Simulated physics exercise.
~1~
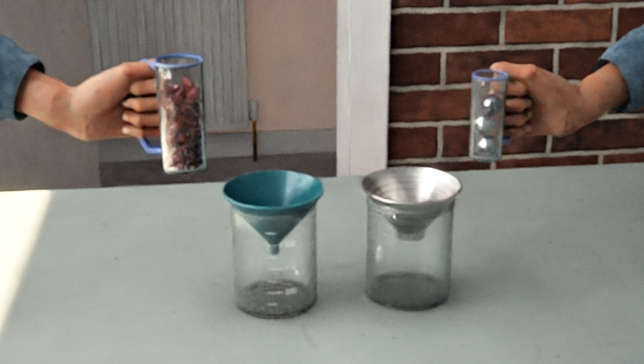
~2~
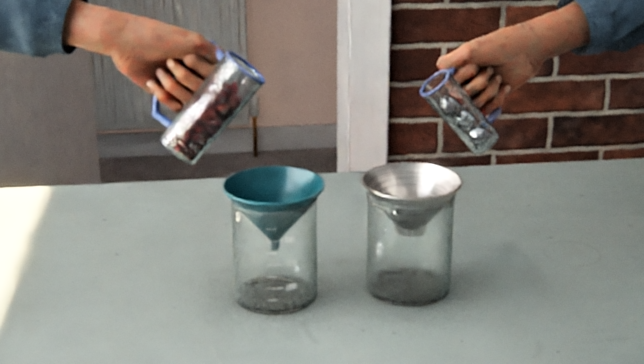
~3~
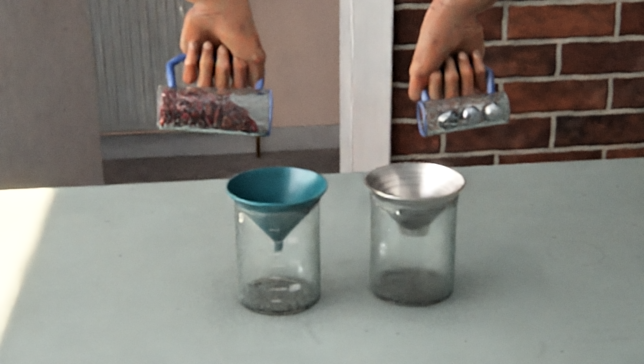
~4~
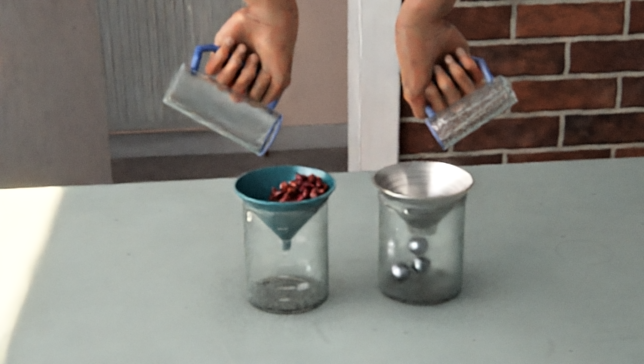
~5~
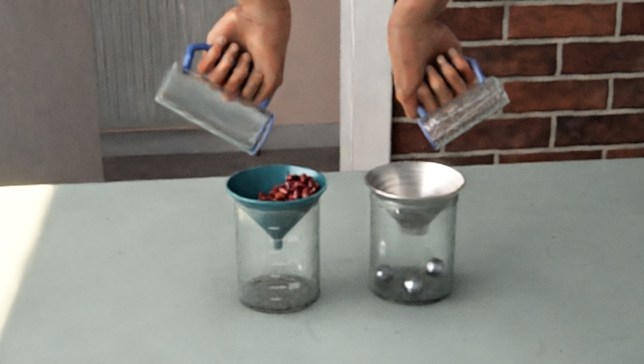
Two hands hold clear, blue-rimmed cups above a pair of funnels resting on glass jars, seen from slightly above across a pale grey-green table, with a grey wall and red brick behind. The left cup holds small dark red pieces over a teal funnel; the right, smaller cup holds shiny silver balls over a metallic one. The hands tilt both cups inward, lay them on their sides, then tip them further until they empty. The red pieces pile up in the teal funnel and stay there, while the silver balls drop through and settle at the bottom of the right jar.
